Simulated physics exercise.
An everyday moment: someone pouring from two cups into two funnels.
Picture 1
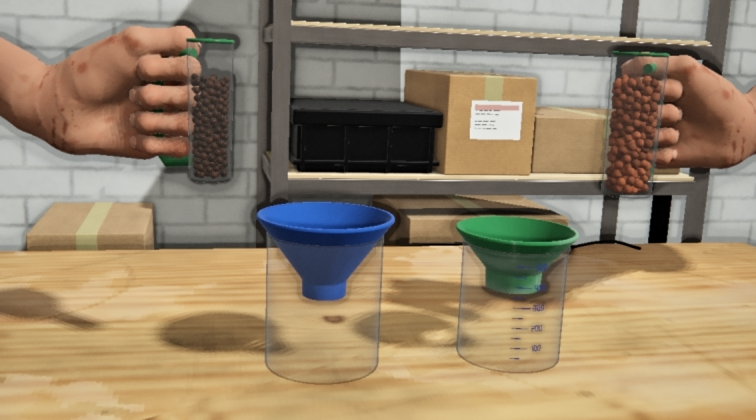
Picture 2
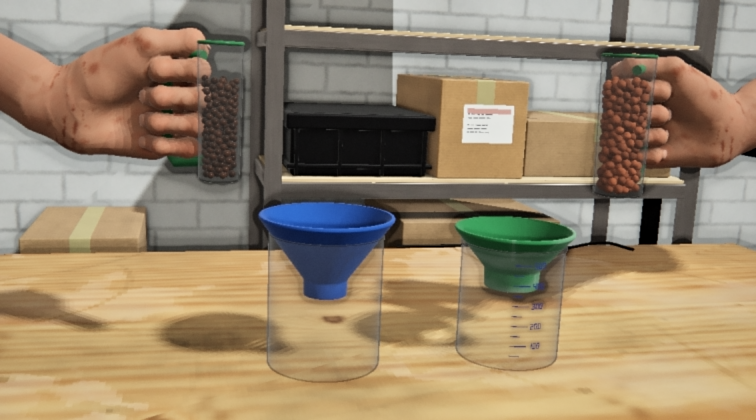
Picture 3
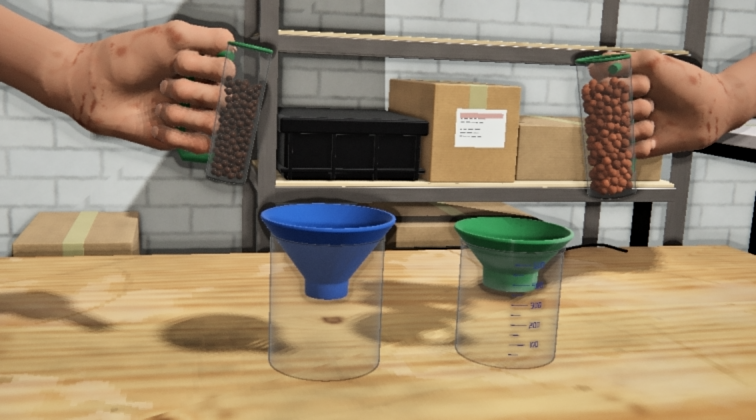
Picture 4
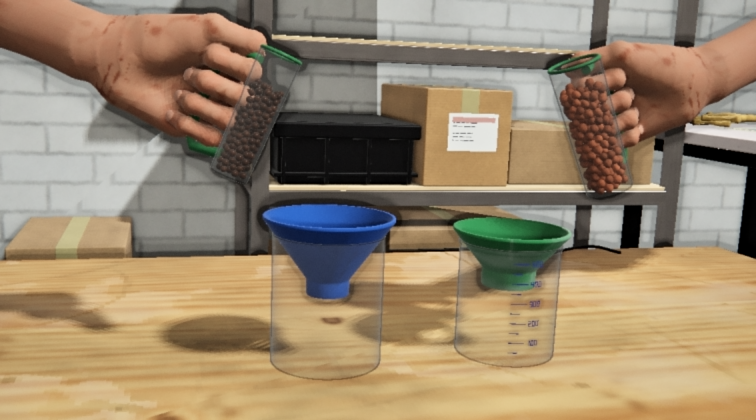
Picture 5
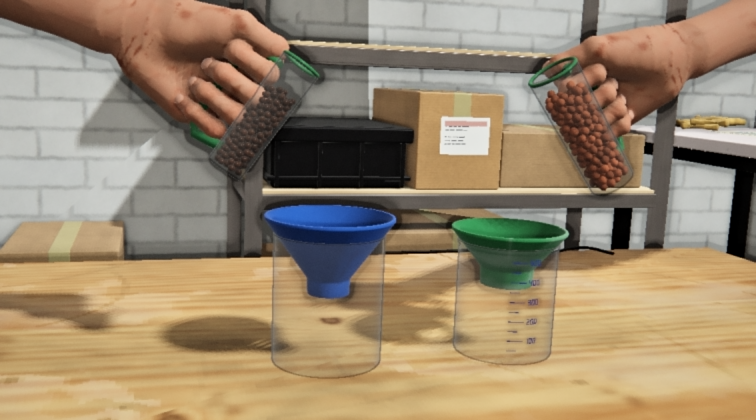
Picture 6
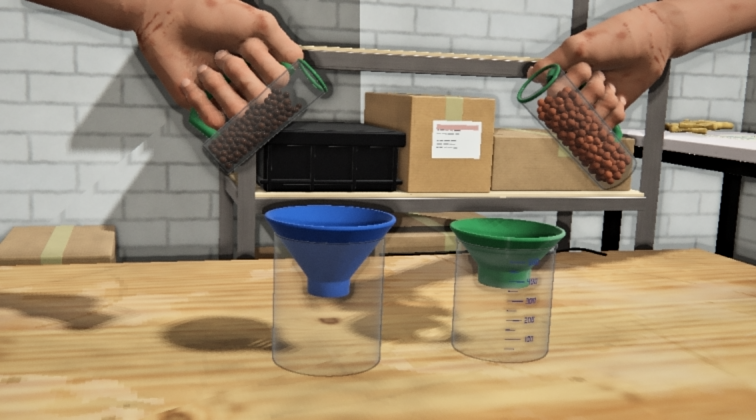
Two hands holding clear cups of small brown and reddish-brown balls, moving them inward and tilting them above blue and green funnels.
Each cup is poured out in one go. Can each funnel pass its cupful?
On the left it runs clear, on the right it runs clear.
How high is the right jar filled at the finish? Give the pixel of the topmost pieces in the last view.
Around (524, 318).
Then, 0.28 s later than the last frame, left, every one still in the cup; right, every one still in the cup.
Then, 0.63 s later than the last frame, left, every one still in the cup; right, almost all still in the cup, just a few in or over the funnel.
Then, 1.01 s later than the last frame, left, the larger part still in the cup, roughly a quarter in or over the funnel, about a tenth down in the jar; right, almost all still in the cup, about a tenth in or over the funnel, just a few down in the jar.
When it is over, left, every one down in the jar; right, every one down in the jar.
